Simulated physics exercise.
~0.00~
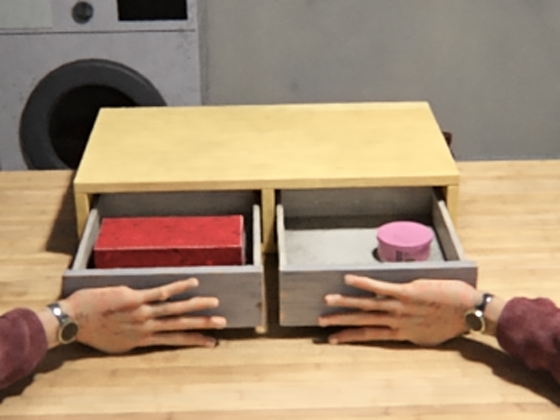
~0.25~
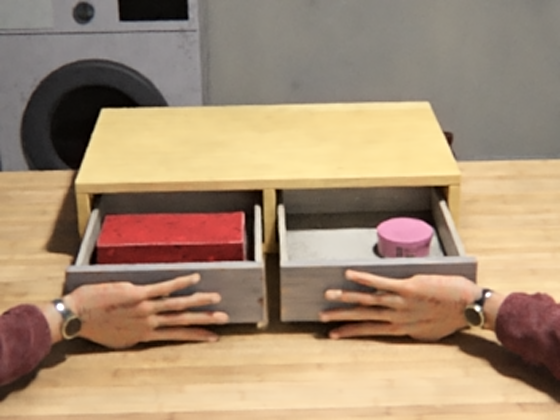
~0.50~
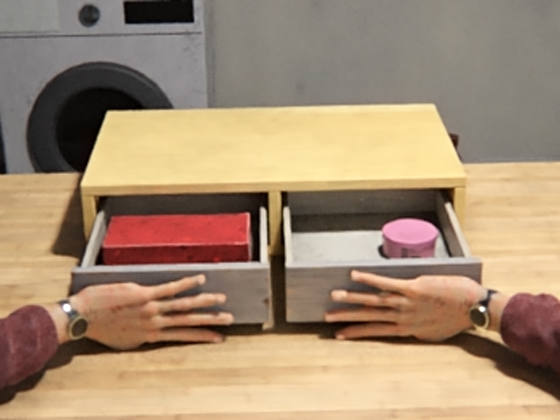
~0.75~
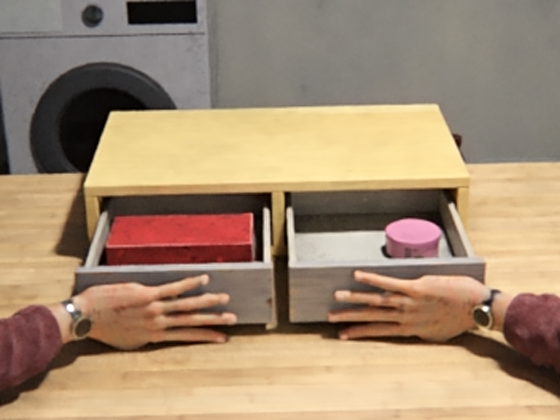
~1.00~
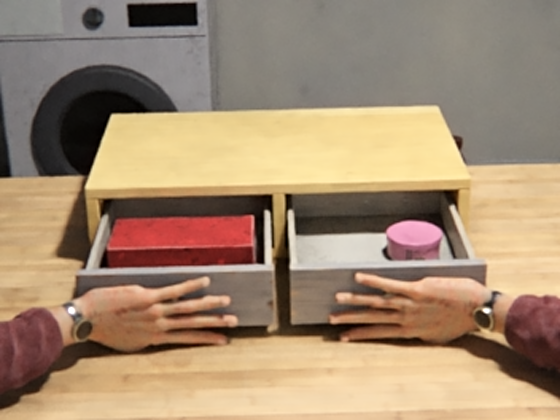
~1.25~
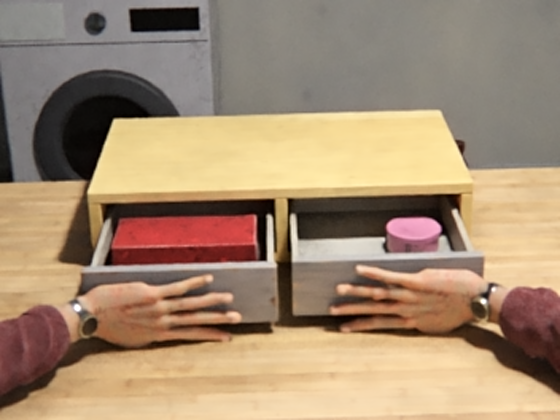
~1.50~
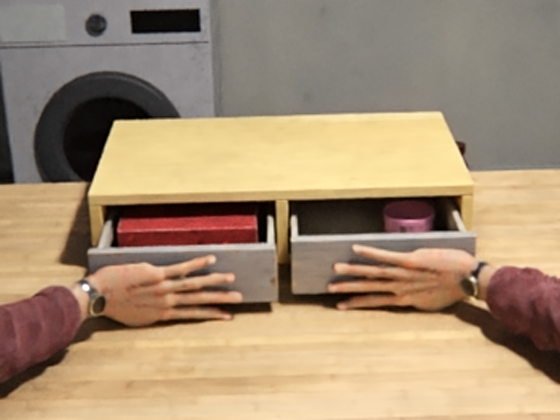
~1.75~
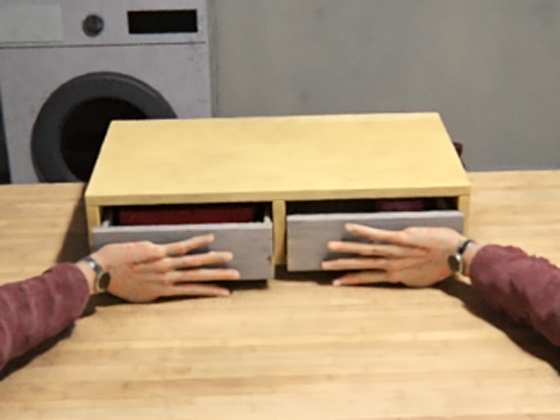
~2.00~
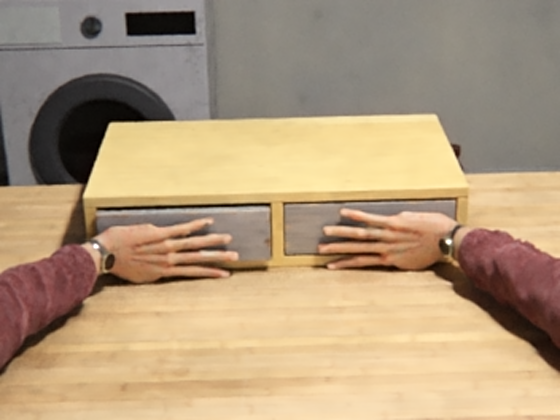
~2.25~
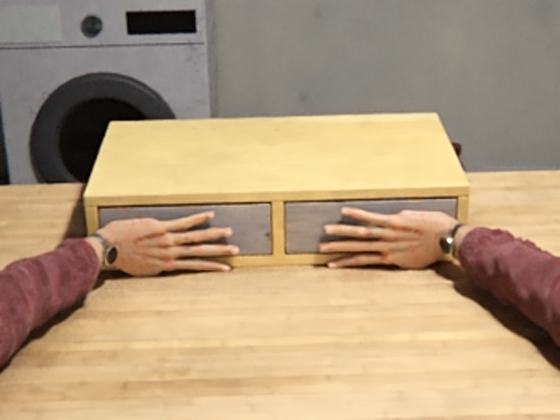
On a wooden table in front of a washing machine, two hands rested against the open drawers of a small yellow chest, one holding a red block and the other a pink pot, then pushed both in together until they were fully shut.
